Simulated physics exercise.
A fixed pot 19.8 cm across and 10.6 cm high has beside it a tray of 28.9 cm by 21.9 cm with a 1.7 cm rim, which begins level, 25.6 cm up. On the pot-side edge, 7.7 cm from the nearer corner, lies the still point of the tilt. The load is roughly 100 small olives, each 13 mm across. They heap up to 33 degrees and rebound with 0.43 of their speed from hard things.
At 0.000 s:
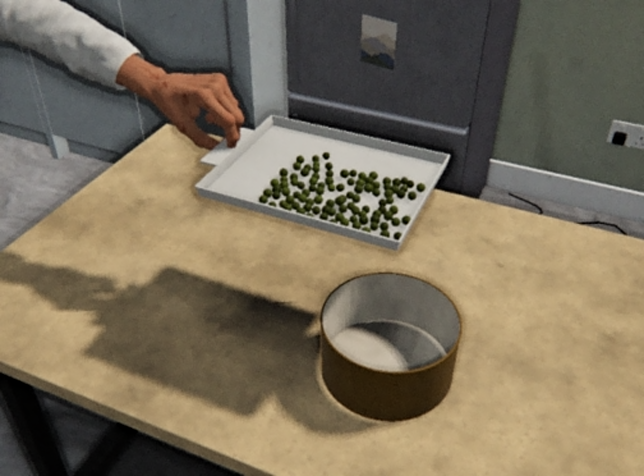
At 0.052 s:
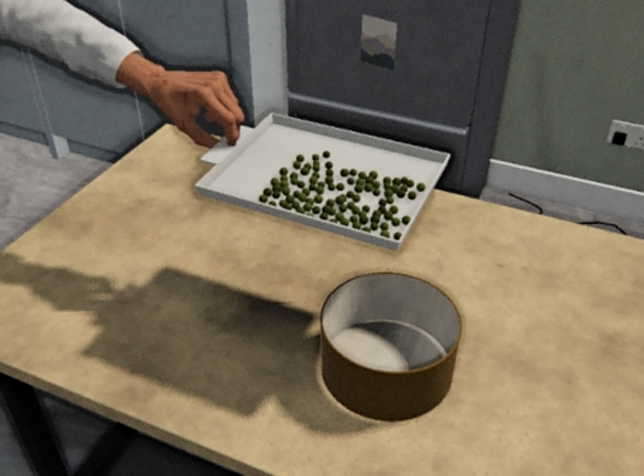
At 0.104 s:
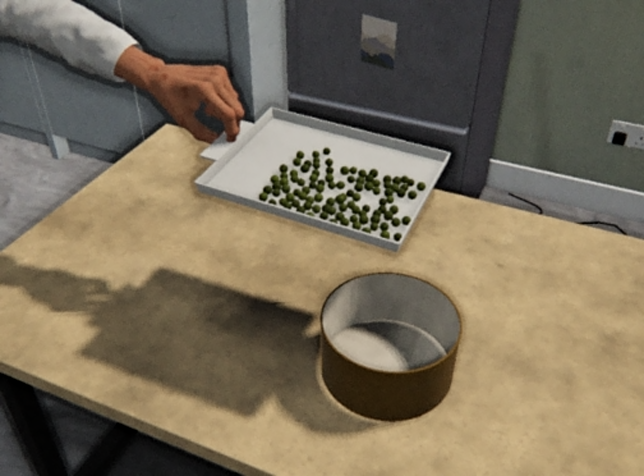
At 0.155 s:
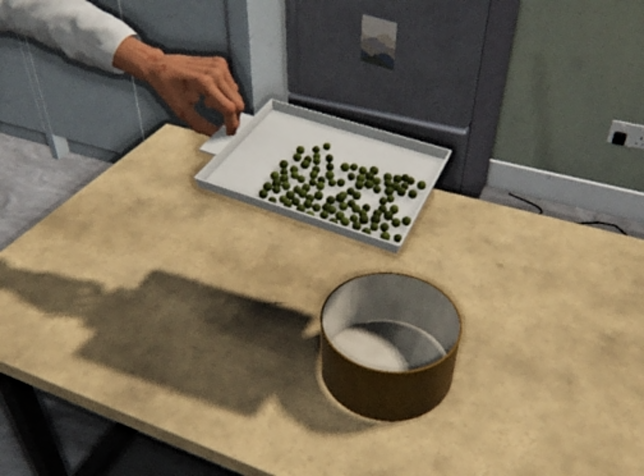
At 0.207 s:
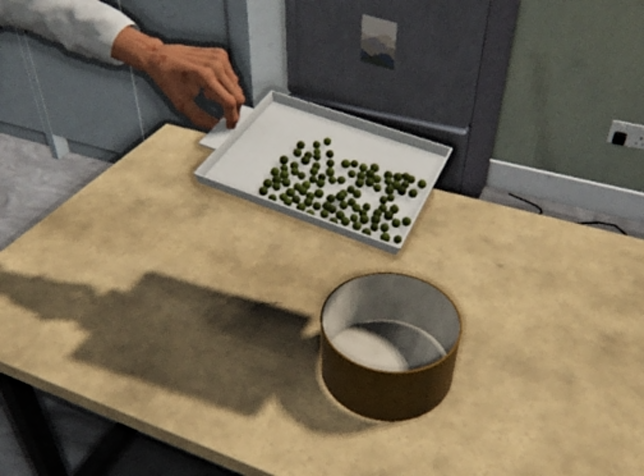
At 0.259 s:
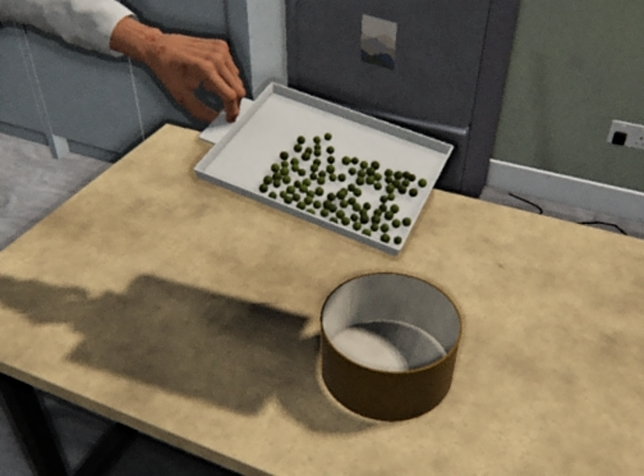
A hand holding a pale tray of small green olives slowly raised its far side a little, tilting it toward the round brown pot on the wooden table, while the olives stayed scattered in place.
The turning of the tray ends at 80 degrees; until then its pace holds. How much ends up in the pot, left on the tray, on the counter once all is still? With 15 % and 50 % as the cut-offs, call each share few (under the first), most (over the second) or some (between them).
My estimate: Pot: Few, left on the tray: Most, counter: Few.
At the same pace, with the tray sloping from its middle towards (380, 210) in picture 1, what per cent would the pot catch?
Estimate: Near 0 per cent.
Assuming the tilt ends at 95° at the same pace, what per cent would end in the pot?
In that case some 90 per cent.
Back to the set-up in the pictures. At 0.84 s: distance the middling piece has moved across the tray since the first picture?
Roughly 3 cm.
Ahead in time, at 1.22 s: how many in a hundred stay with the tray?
Value: About 100%.
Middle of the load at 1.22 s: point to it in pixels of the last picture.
(365, 201) or thereabouts.
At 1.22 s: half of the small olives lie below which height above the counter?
Roughly 30 centimetres.
After 0.84 s, tilt 44 degrees; the tray holds 100 %, the pot 0 %.
After 1.22 s, tilt 65 degrees; the tray holds 100 %, the pot 0 %.
After 1.69 s, tilt 80 degrees; the tray holds 100 %, the pot 0 %.
At rest (2.0 s), pot 0 %, tray 100 %, counter 0 %.
